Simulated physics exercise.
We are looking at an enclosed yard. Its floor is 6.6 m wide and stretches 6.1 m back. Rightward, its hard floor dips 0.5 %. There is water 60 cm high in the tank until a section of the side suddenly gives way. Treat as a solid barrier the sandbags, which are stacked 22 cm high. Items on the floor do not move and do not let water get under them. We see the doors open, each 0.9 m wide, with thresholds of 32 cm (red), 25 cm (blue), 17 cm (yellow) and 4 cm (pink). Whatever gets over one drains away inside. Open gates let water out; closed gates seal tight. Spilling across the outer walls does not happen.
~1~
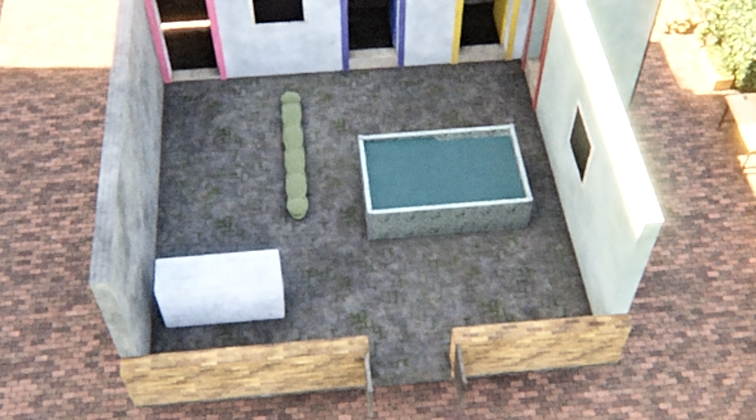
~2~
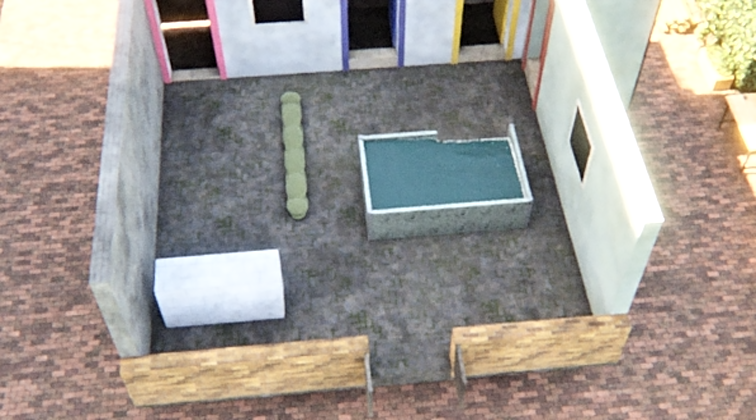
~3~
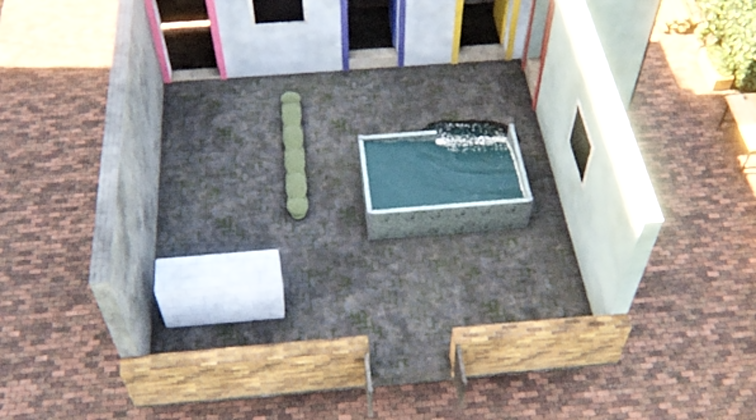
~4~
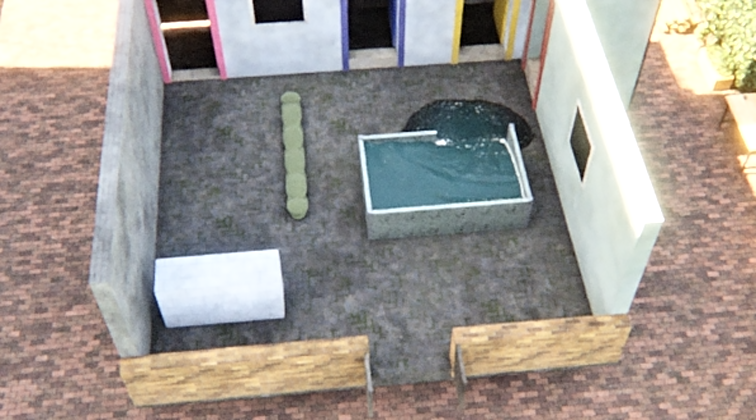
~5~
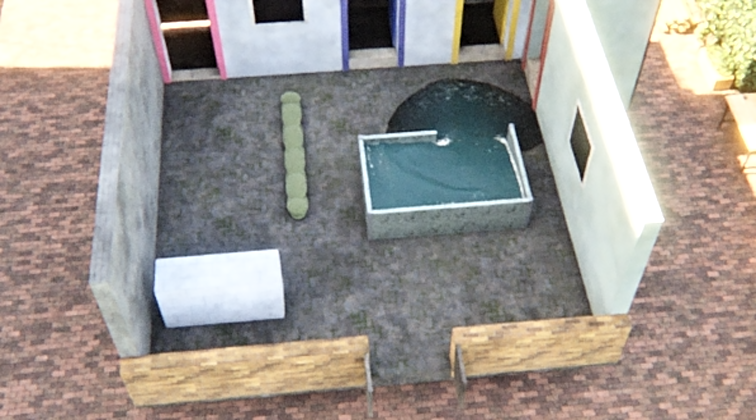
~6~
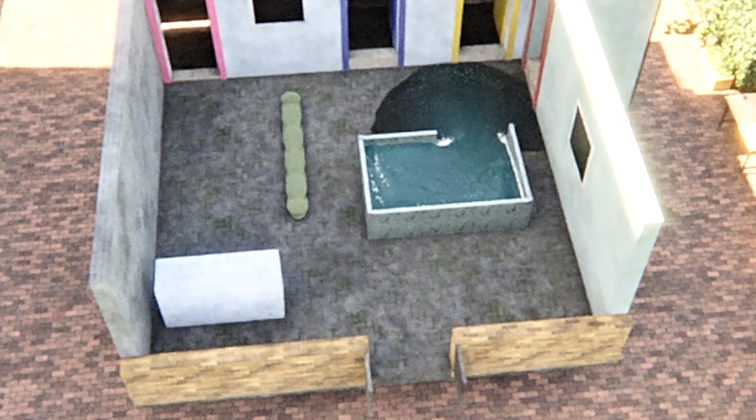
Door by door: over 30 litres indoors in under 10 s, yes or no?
Red door: No, blue door: No, yellow door: Yes, pink door: Yes.
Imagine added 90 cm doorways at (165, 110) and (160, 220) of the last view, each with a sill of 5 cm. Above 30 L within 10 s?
Order as listed: Surpassed and respected.
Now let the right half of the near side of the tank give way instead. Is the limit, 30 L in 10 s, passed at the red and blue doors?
Compared with that limit, red falls short while blue falls short.
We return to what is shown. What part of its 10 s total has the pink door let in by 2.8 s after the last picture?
Fraction in by then: Around 0 per cent.
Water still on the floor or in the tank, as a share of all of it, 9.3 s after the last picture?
It comes to near 86 per cent.
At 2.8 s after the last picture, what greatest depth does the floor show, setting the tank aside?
About 25 cm at most.
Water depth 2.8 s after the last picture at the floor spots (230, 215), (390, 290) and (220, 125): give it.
0, 0, 1 cm.
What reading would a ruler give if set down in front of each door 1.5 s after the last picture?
Centimetres: Red 30 / blue 14 / yellow 36 / pink 0.
Then, 0.7 s after the last picture water covers 15 % of the floor and is deepest (46 cm) near (517, 64); red door 23 cm at the sill, 0 L in, blue door 15 cm at the sill, 0 L in, yellow door 33 cm at the sill, 26 L in, pink door not reached.
Then, 1.5 s after the last picture water covers 20 % of the floor and is deepest (36 cm) near (507, 64); red door 30 cm at the sill, 1 L in, blue door 14 cm at the sill, 0 L in, yellow door 36 cm at the sill, 106 L in, pink door not reached.
Then, 2.8 s after the last picture water covers 35 % of the floor and is deepest (25 cm) near (507, 64); red door 23 cm at the sill, 2 L in, blue door 16 cm at the sill, 0 L in, yellow door 25 cm at the sill, 182 L in, pink door 4 cm at the sill, 0 L in.
Then, 5.3 s after the last picture water covers 60 % of the floor and is deepest (16 cm) near (528, 106); red door 15 cm at the sill, 2 L in, blue door 9 cm at the sill, 0 L in, yellow door 14 cm at the sill, 204 L in, pink door 7 cm at the sill, 22 L in.
Then, 9.3 s after the last picture water covers 90 % of the floor and is deepest (9 cm) near (537, 135); red door 8 cm at the sill, 2 L in, blue door 6 cm at the sill, 0 L in, yellow door 8 cm at the sill, 205 L in, pink door 6 cm at the sill, 54 L in.
